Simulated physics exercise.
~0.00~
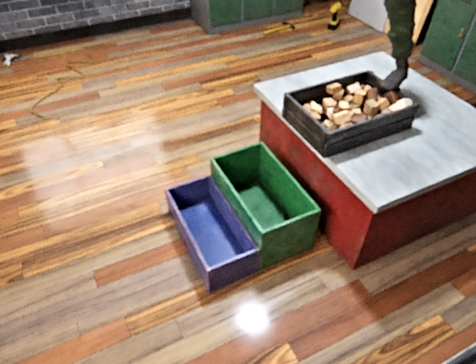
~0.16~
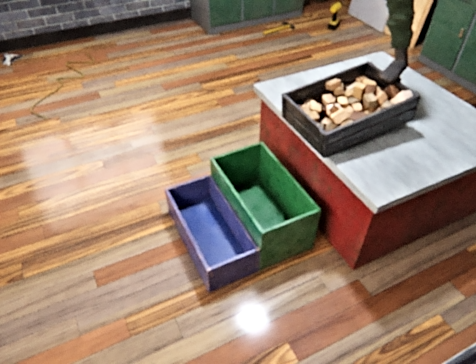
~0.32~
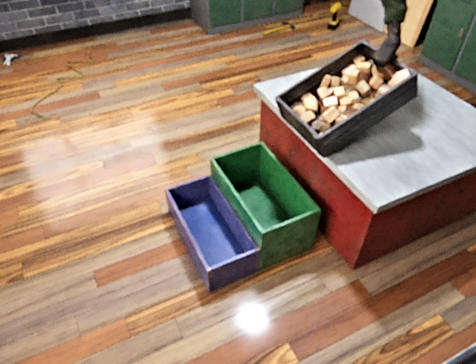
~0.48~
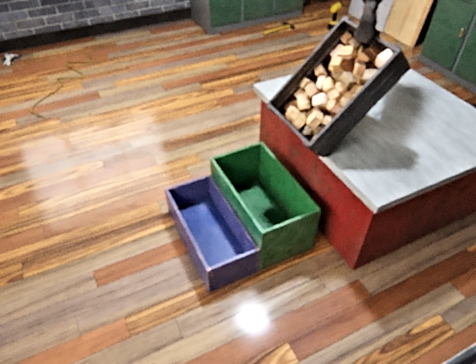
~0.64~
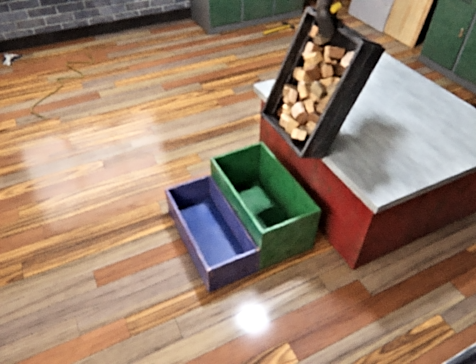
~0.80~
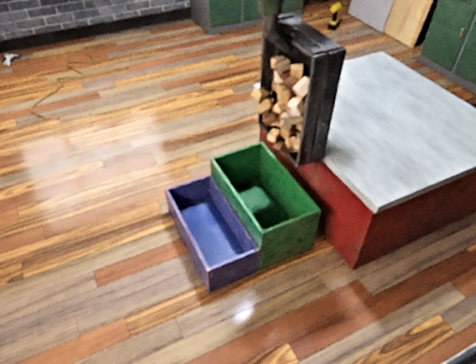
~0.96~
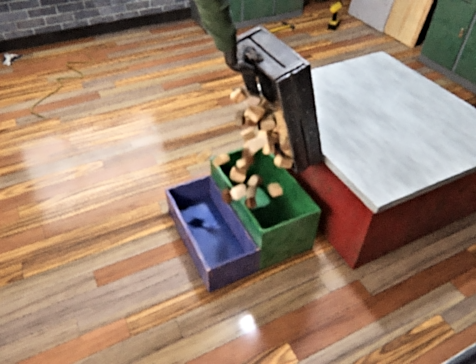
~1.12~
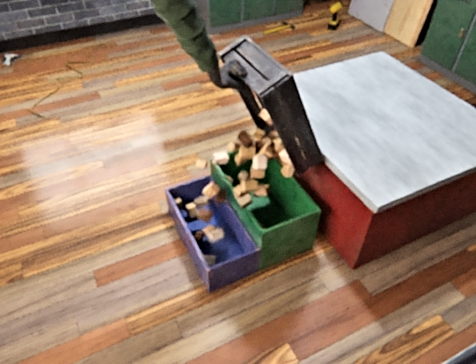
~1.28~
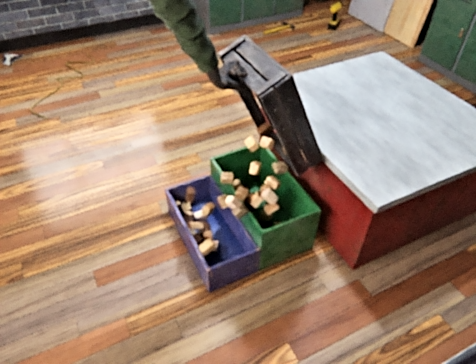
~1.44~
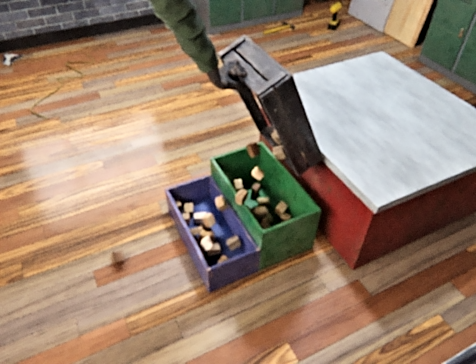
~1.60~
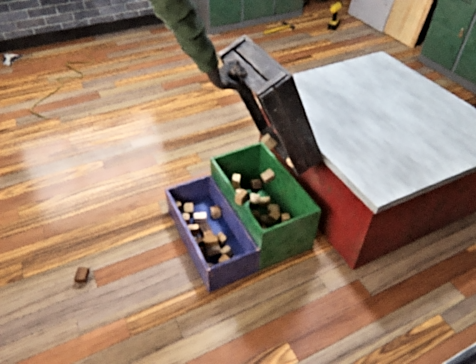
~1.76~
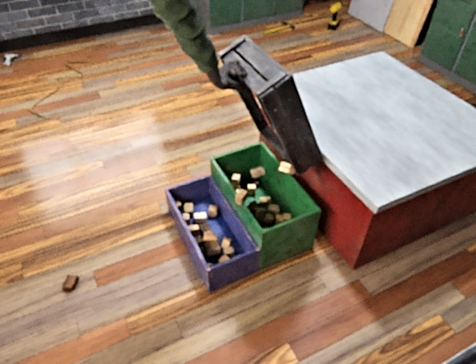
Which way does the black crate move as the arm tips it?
The black crate moves to the left, swinging over the end of the bench toward the green trough and blue bin.
